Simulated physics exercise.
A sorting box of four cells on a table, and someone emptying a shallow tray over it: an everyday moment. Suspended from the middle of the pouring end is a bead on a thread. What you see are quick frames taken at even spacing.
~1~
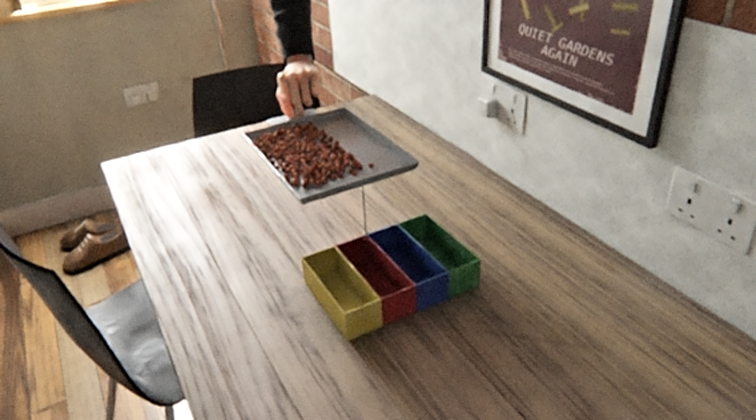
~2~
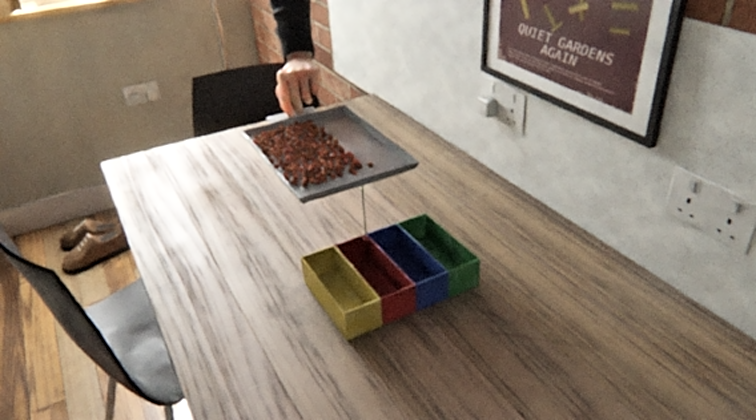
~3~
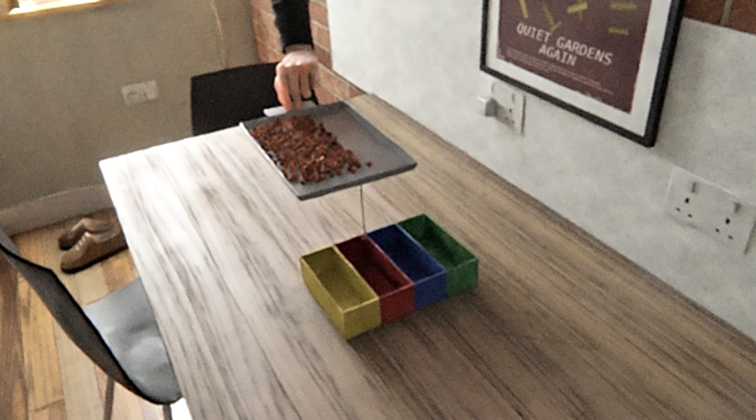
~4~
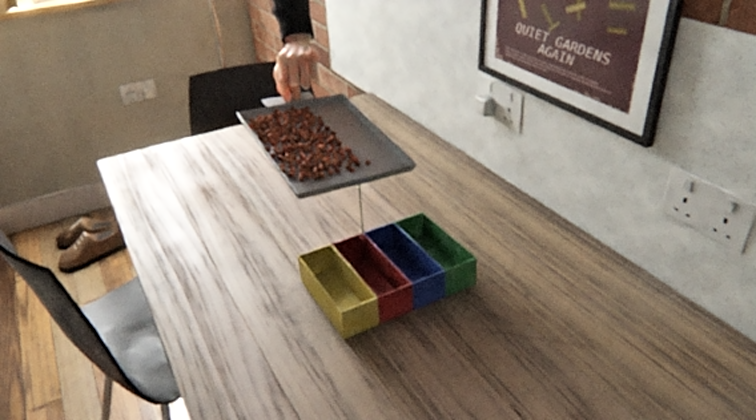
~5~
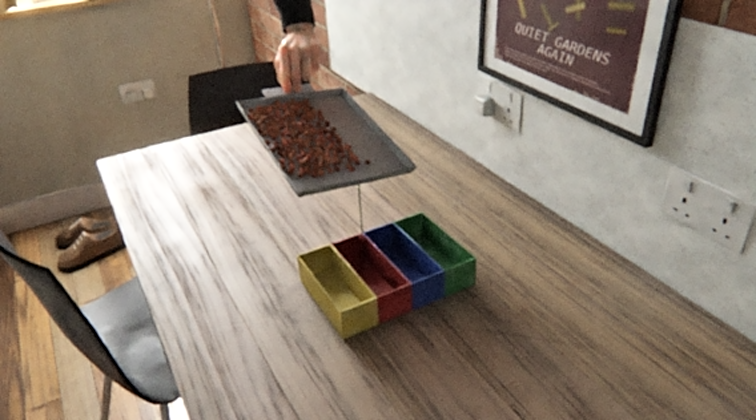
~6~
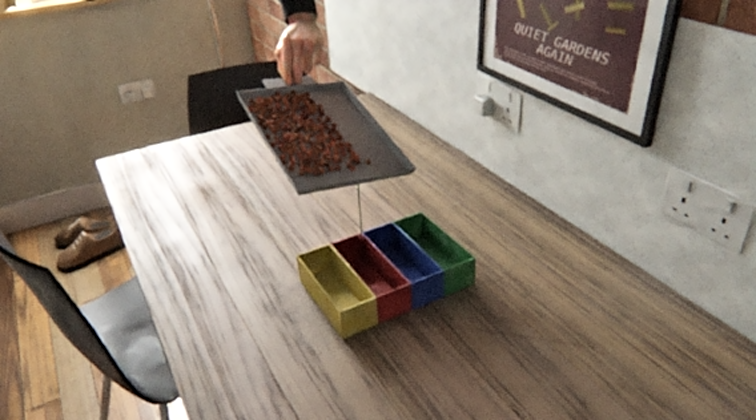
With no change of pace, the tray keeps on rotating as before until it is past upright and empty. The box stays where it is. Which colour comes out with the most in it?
Fullest: The green cell.
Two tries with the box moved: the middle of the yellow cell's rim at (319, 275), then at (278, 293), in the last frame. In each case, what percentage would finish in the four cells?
In turn about 80 and about 10 percent.
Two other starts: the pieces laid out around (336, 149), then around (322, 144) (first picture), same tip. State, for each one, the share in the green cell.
The first start gives 70 percent and the second 50 percent.
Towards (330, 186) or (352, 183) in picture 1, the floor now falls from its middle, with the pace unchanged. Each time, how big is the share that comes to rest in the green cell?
Around 0 percent for the first aim and around 0 percent for the second.
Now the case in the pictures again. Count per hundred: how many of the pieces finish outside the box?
About 0 per cent.
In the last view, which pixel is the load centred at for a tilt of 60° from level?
Mark it at roughly (389, 171) in the final frame.
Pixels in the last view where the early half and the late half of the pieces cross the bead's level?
First around (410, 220), afterwards around (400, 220).
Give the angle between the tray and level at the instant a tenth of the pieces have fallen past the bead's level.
Somewhere near 60 degrees, I'd say.
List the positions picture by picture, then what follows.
Corners of the pouring end near (302, 196) and (416, 161), level; middle of the load near (304, 151), clay pellets; bead on its thread near (366, 239); yellow cell near (364, 317); red cell near (399, 303); blue cell near (432, 289); green cell near (464, 276), in the first frame.
Corners of the pouring end near (301, 195) and (415, 161), level; middle of the load near (303, 149), in the second frame.
Corners of the pouring end near (300, 194) and (414, 162), tipped barely, lowest at the right corner; middle of the load near (302, 145), in the third frame.
Corners of the pouring end near (299, 191) and (413, 163), tipped a little, lowest at the right corner; middle of the load near (300, 139), in the fourth frame.
Corners of the pouring end near (299, 190) and (413, 165), tipped a little, lowest at the right corner; middle of the load near (300, 133), in the fifth frame.
Corners of the pouring end near (299, 188) and (412, 167), tipped clearly, lowest at the right corner; middle of the load near (301, 128); yellow cell near (359, 315); red cell near (394, 301); blue cell near (427, 287); green cell near (459, 274), in the sixth frame.
Shortly afterwards, tray tipped steeply; the bulk on the tray; a little in the green cell; only a few in the blue cell; a little falling or outside the box.
Next, tray tipped right over; a little on the tray; near half in the green cell; near a third in the blue cell; only a few in the red cell; a little falling or outside the box.
Some moments later, tray tipped past a quarter turn; near half in the green cell; near a third in the blue cell; only a few in the red cell; a little falling or outside the box.
In the end, tray tipped past a quarter turn; near half in the green cell; near a third in the blue cell; only a few in the red cell; none at all in the yellow cell; a little outside the box.
